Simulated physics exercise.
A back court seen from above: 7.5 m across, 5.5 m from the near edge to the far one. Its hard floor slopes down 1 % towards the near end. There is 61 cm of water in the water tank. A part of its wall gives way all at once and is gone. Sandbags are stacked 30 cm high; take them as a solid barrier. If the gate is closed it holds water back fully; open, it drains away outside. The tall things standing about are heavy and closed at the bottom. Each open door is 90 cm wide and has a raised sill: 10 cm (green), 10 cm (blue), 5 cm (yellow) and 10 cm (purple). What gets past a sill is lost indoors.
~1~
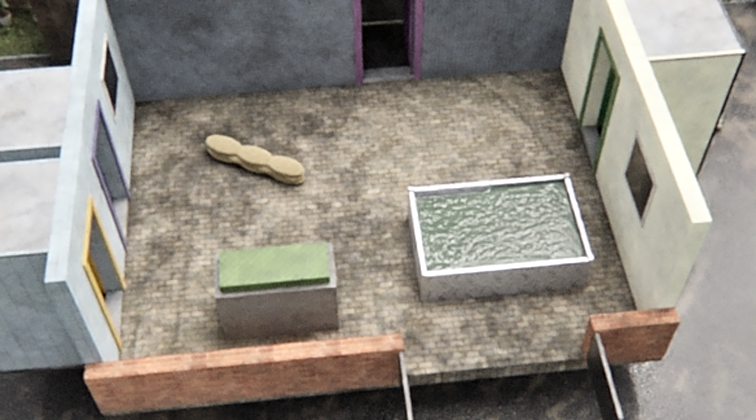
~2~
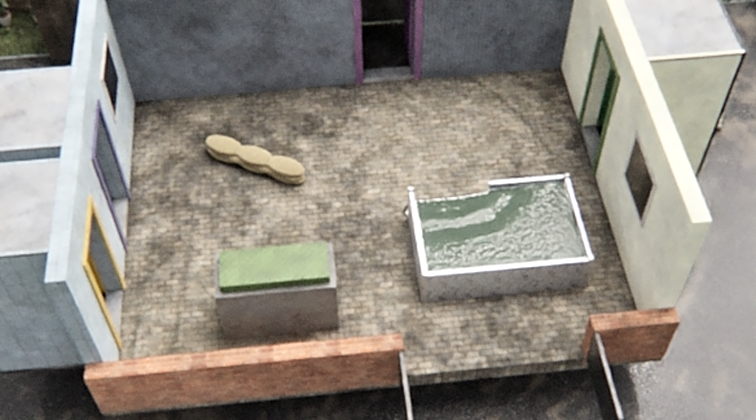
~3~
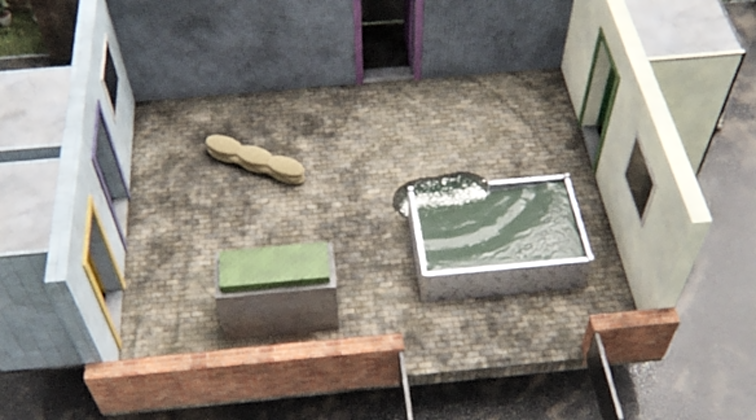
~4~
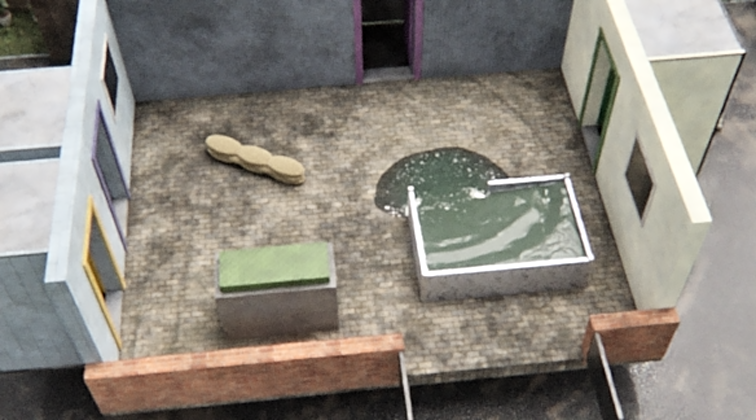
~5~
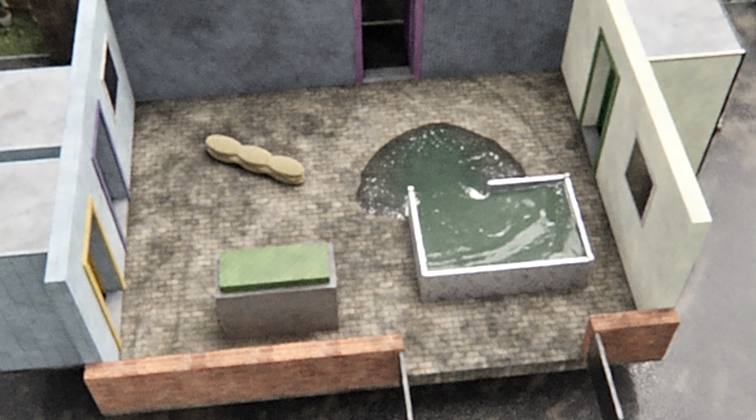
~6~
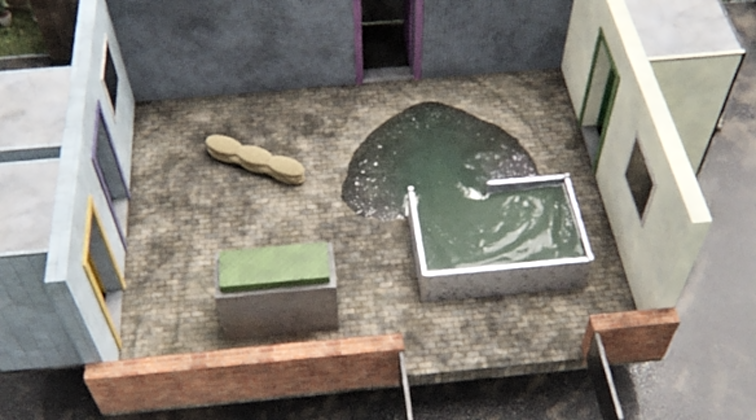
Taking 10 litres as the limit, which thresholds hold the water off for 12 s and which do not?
Within that time: At the green door it stays under the limit; at the blue door it stays under the limit; at the yellow door it keeps below the limit; at the purple door it goes over the limit.
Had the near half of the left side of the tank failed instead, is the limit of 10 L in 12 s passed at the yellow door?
Against that limit: Yellow above.
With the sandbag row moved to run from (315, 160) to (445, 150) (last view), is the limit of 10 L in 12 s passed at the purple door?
Against that limit: Purple below.
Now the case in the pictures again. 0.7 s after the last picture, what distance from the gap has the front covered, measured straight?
Roughly 3.4 m.
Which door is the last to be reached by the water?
It is the yellow one.
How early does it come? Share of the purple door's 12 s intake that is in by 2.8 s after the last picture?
Some 85 per cent by then.
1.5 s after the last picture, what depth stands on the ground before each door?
In cm: Green 2, blue 0, yellow 0, purple 24.
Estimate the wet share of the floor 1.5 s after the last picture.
Near 30 per cent is wet.
Then, 0.7 s after the last picture water covers 25 % of the floor and is deepest (31 cm) near (435, 205); green door not reached, blue door not reached, yellow door not reached, purple door 19 cm at the sill, 15 L in.
Then, 1.5 s after the last picture water covers 30 % of the floor and is deepest (24 cm) near (435, 205); green door 2 cm at the sill, 0 L in, blue door not reached, yellow door not reached, purple door 24 cm at the sill, 76 L in.
Then, 2.8 s after the last picture water covers 40 % of the floor and is deepest (20 cm) near (134, 123); green door 6 cm at the sill, 0 L in, blue door not reached, yellow door not reached, purple door 17 cm at the sill, 137 L in.
Then, 6.3 s after the last picture water covers 75 % of the floor and is deepest (14 cm) near (635, 337); green door 6 cm at the sill, 0 L in, blue door 5 cm at the sill, 0 L in, yellow door 2 cm at the sill, 0 L in, purple door 9 cm at the sill, 158 L in.
Then, 11.3 s after the last picture water covers 95 % of the floor and is deepest (10 cm) near (118, 388); green door 4 cm at the sill, 0 L in, blue door 3 cm at the sill, 0 L in, yellow door 6 cm at the sill, 2 L in, purple door 4 cm at the sill, 158 L in.
